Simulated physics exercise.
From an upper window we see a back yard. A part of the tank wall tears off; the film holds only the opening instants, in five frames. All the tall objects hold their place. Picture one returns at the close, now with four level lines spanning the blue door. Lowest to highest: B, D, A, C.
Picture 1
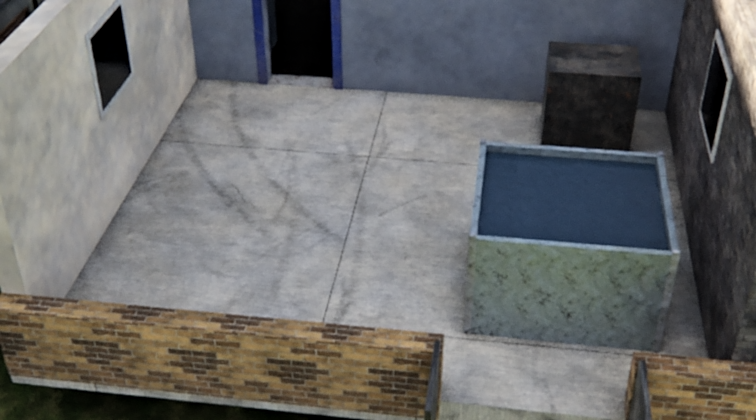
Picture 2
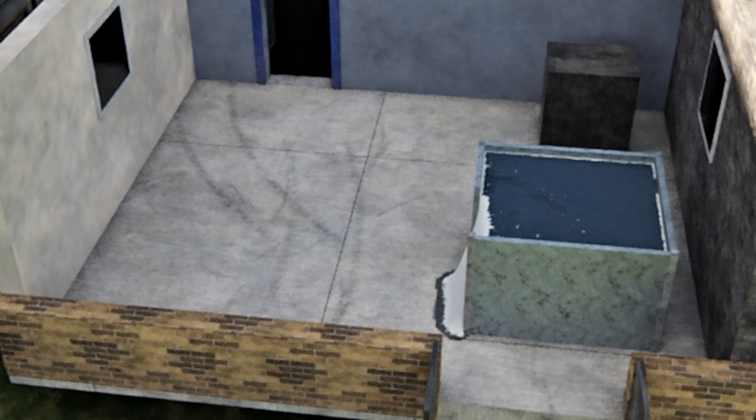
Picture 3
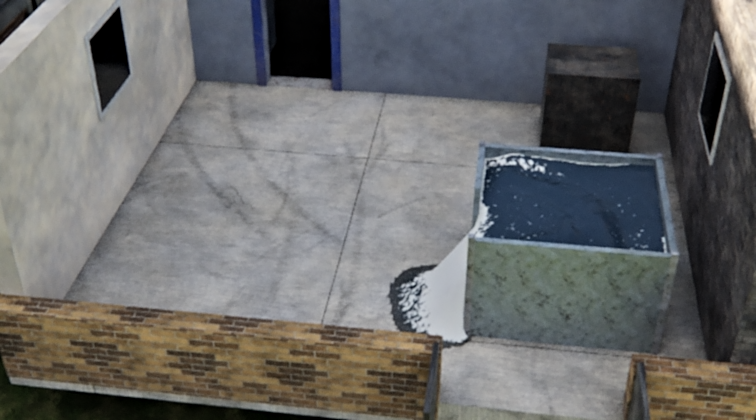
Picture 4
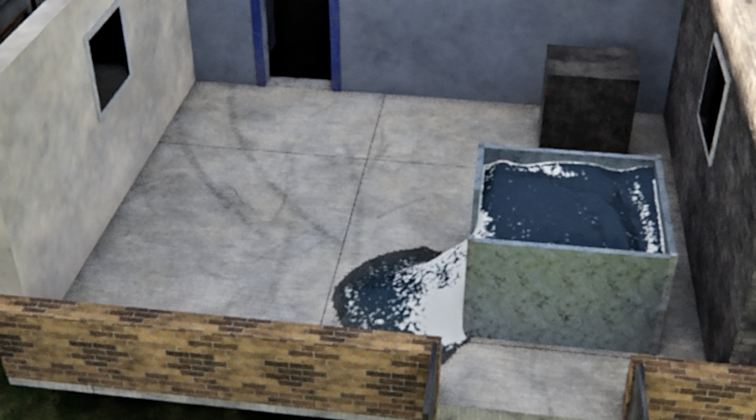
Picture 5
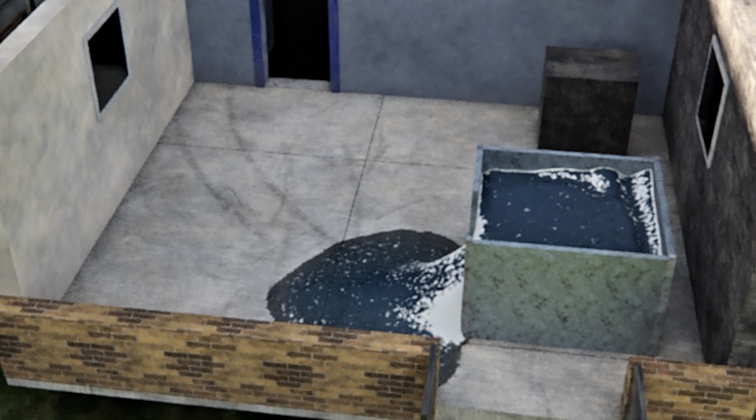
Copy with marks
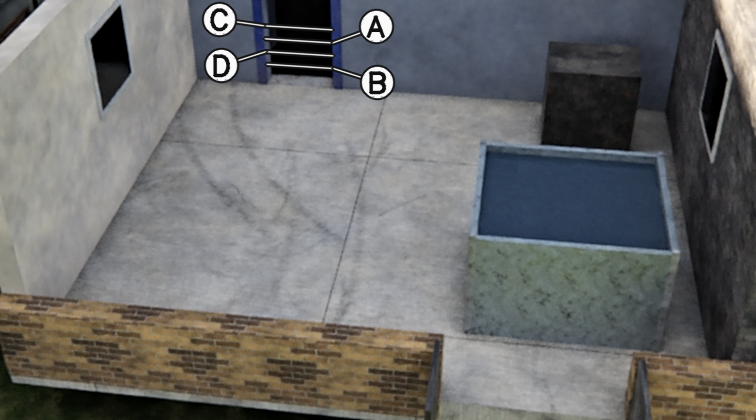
Water pours from the left side of a raised tank and spreads left across the yard.
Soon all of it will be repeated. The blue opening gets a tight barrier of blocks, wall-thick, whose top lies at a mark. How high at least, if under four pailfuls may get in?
Height B just does it.
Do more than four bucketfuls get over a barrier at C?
No, that is safe.
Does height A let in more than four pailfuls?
No, not at all.
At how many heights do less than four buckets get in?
All of them.
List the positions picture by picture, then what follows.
Water in the tank at rest, its middle at (571, 201); foot of the blue doorway at (301, 86); open gate at (538, 338), in the first picture.
Front seen at (453, 277), 1 % of the ground wet, in the second picture.
Front seen at (398, 290), 3 % of the ground wet, in the third picture.
Front seen at (342, 290), 6 % of the ground wet, in the fourth picture.
Front seen at (277, 300), 11 % of the ground wet, in the fifth picture.
On the marked copy, A at (298, 40); B at (300, 66); C at (298, 27); D at (299, 53); from the bottom up B, D, A, C.
With A, nothing gets over.
With B, a splash gets over, under a bucket.
With C, nothing gets over.
With D, nothing gets over.
